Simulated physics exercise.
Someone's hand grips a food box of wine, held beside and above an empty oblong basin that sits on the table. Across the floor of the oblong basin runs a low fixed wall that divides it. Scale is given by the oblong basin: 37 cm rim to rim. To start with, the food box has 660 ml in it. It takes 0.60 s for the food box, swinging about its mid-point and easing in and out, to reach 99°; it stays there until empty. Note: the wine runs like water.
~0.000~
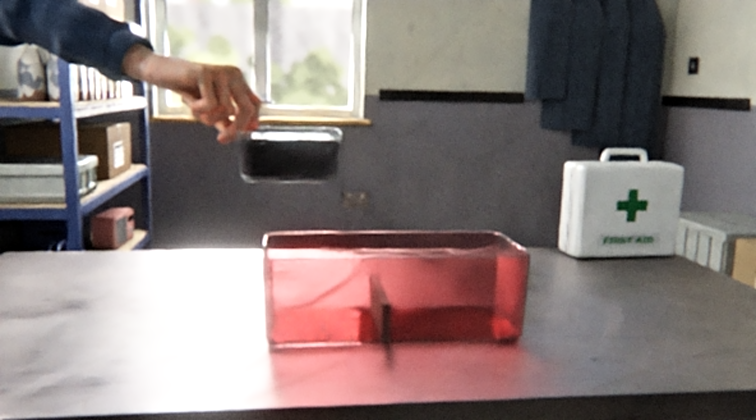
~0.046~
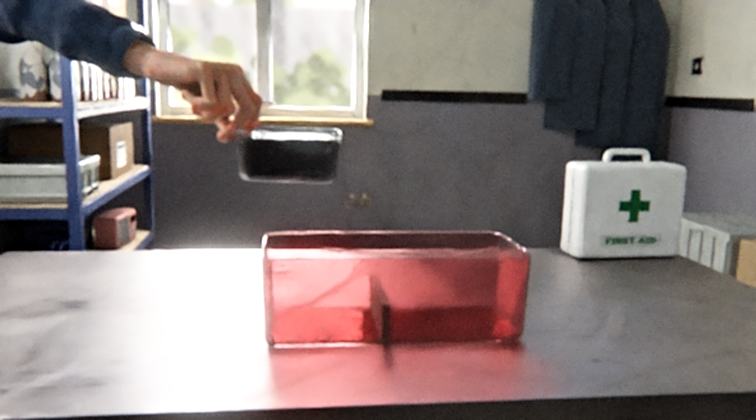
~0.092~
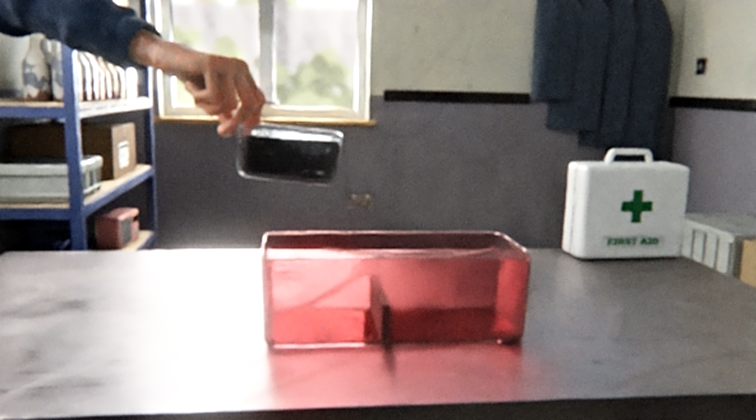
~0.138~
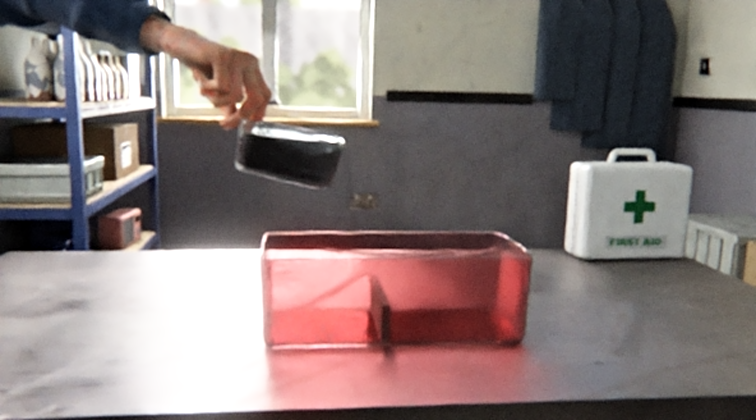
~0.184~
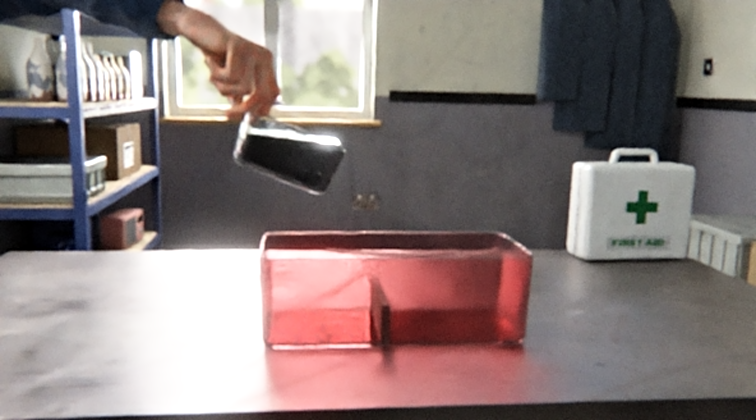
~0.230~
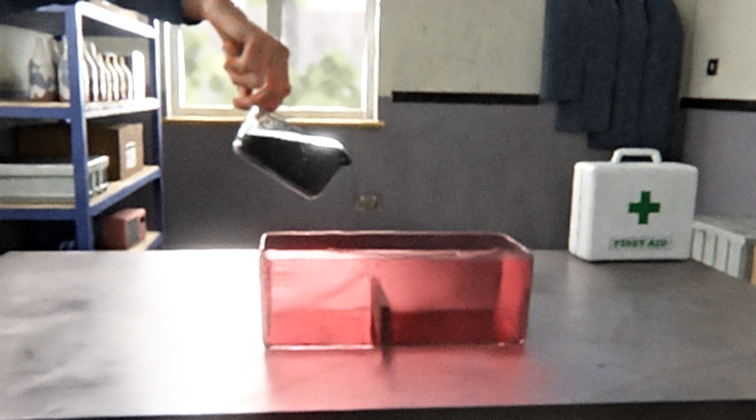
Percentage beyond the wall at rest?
48 per cent.
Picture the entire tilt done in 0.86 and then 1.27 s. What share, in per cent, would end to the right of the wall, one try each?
Result: 60 per cent, then 65 per cent.
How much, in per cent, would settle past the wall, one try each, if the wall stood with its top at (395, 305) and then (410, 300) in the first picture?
Some 30 in a hundred, then some 15 in a hundred.
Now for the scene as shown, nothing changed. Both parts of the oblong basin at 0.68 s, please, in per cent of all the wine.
Near 44 on the left, 48 on the right.
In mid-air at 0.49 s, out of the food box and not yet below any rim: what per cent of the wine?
My guess is roughly 40 %.
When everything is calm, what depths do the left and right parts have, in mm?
Around 14 mm deep on the left, around 10 mm deep on the right.
After 0.49 s the tilt is 91° and 18 per cent is still to pour, 14 is left of the wall and 28 right of it.
After 0.68 s the tilt is 99° and 4 per cent is still to pour, 44 is left of the wall and 49 right of it.
After 0.88 s the tilt is 99° and 0 per cent is still to pour, 48 is left of the wall and 48 right of it.
After 1.10 s the tilt is 99° and 0 per cent is still to pour, 50 is left of the wall and 49 right of it.
In the end 50 per cent lies left of the wall, 48 right of it and 1 outside.
